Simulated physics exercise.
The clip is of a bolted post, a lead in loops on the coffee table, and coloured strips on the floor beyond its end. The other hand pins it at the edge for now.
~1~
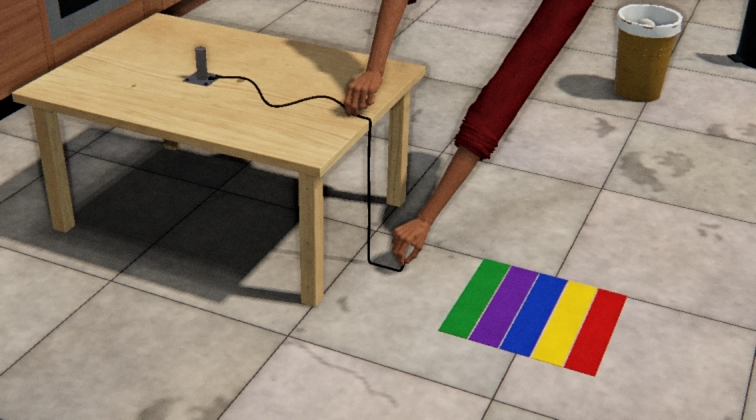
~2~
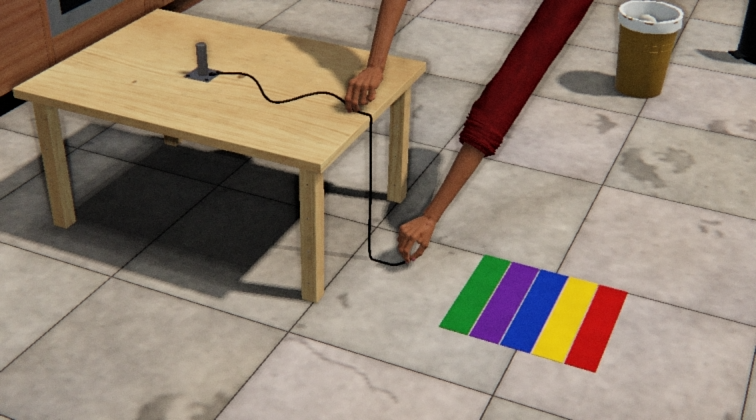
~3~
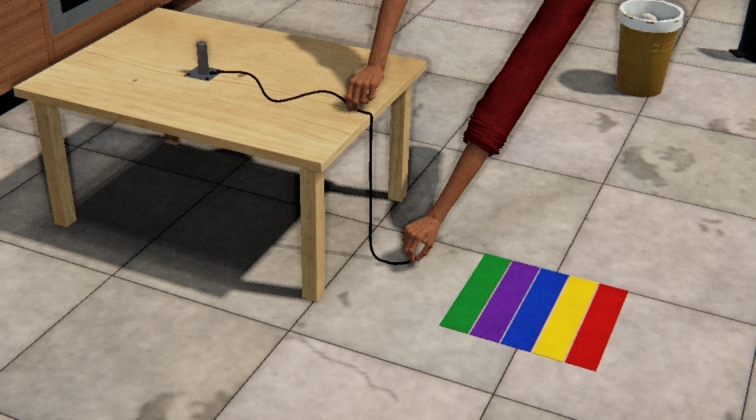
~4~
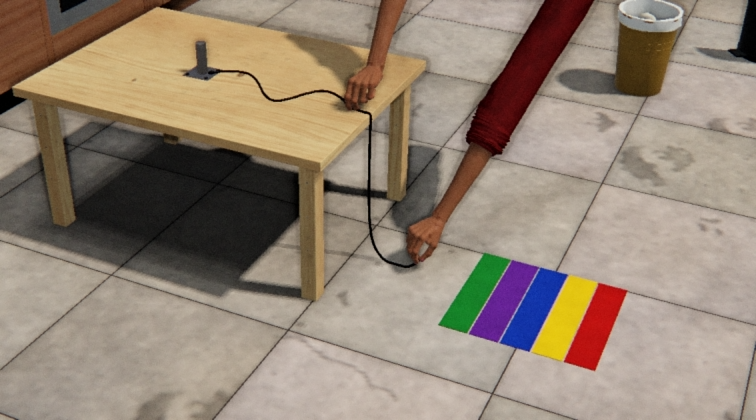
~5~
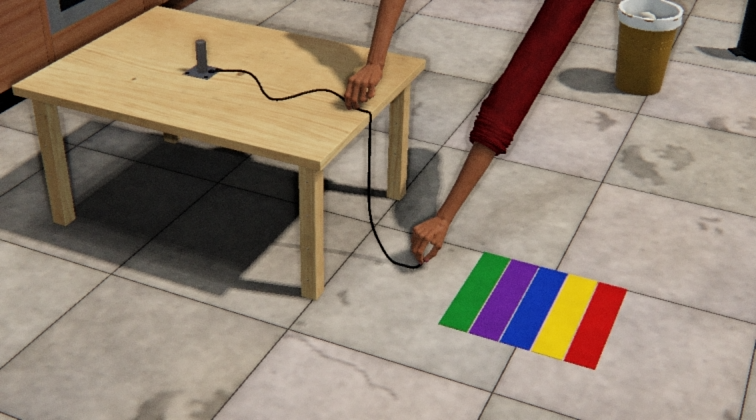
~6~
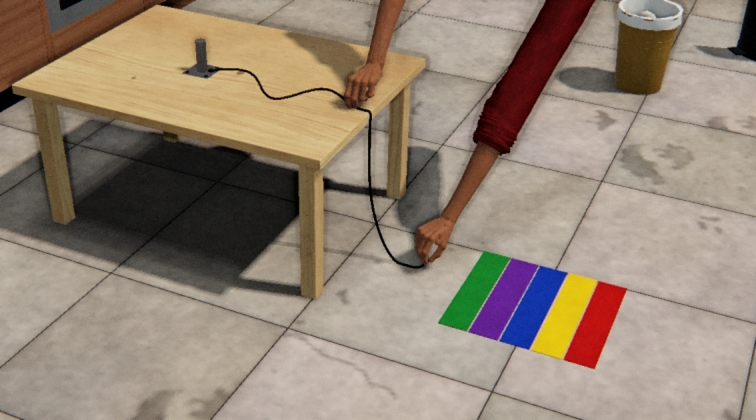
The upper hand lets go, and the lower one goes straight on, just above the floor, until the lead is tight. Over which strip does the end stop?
Over yellow.
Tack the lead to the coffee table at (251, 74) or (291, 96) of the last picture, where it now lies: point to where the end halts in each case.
Try by try, around (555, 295) and (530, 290).
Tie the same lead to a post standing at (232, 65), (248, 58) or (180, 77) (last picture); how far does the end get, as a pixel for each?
Near (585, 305), (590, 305) and (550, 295).
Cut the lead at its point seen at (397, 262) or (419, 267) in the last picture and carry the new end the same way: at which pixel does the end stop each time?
Try by try, around (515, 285) and (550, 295).
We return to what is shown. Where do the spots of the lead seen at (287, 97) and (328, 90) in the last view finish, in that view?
At (316, 98), then (358, 108).
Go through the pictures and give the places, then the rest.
End (404, 262); green (461, 320); purple (491, 329); blue (522, 338); yellow (554, 347); red (586, 356), in the first picture.
End (410, 260); lead through (241, 74) (269, 100) (329, 94) (370, 121) (371, 186) (369, 242), in the second picture.
End (415, 260), in the third picture.
End (419, 260); lead through (241, 72) (268, 98) (329, 92) (370, 119) (369, 184) (373, 241), in the fourth picture.
End (423, 261), in the fifth picture.
End (428, 261); lead through (241, 70) (268, 96) (328, 90) (370, 117) (370, 182) (382, 240), in the sixth picture.
A little later, end near (517, 285); over purple.
Next, end near (548, 294); over blue.
When it is tight, end near (567, 299); over yellow. The end stops over the yellow strip.
